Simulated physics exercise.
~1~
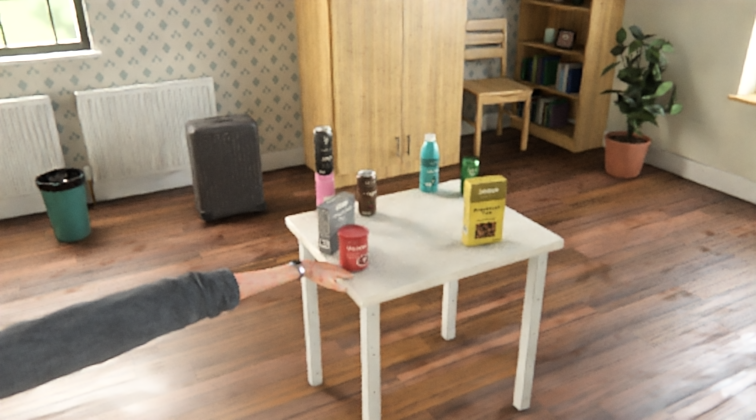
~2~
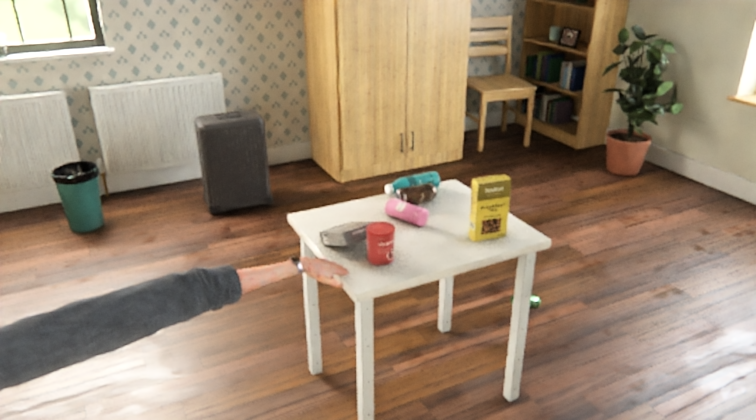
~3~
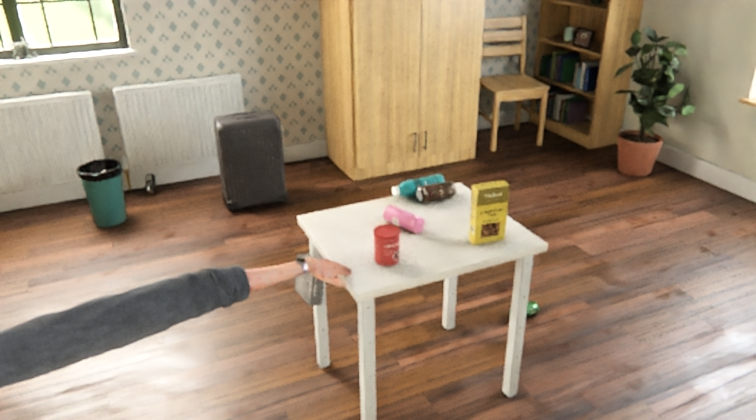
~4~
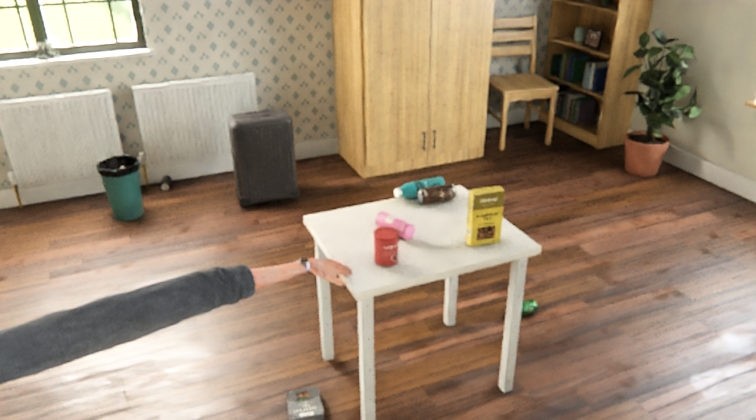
A hand gripping a white table's corner jolted it, toppling bottles and cans and sending a green can to the floor, then a grey packet slid off too, while the red tin and yellow packet stayed upright among fallen containers.
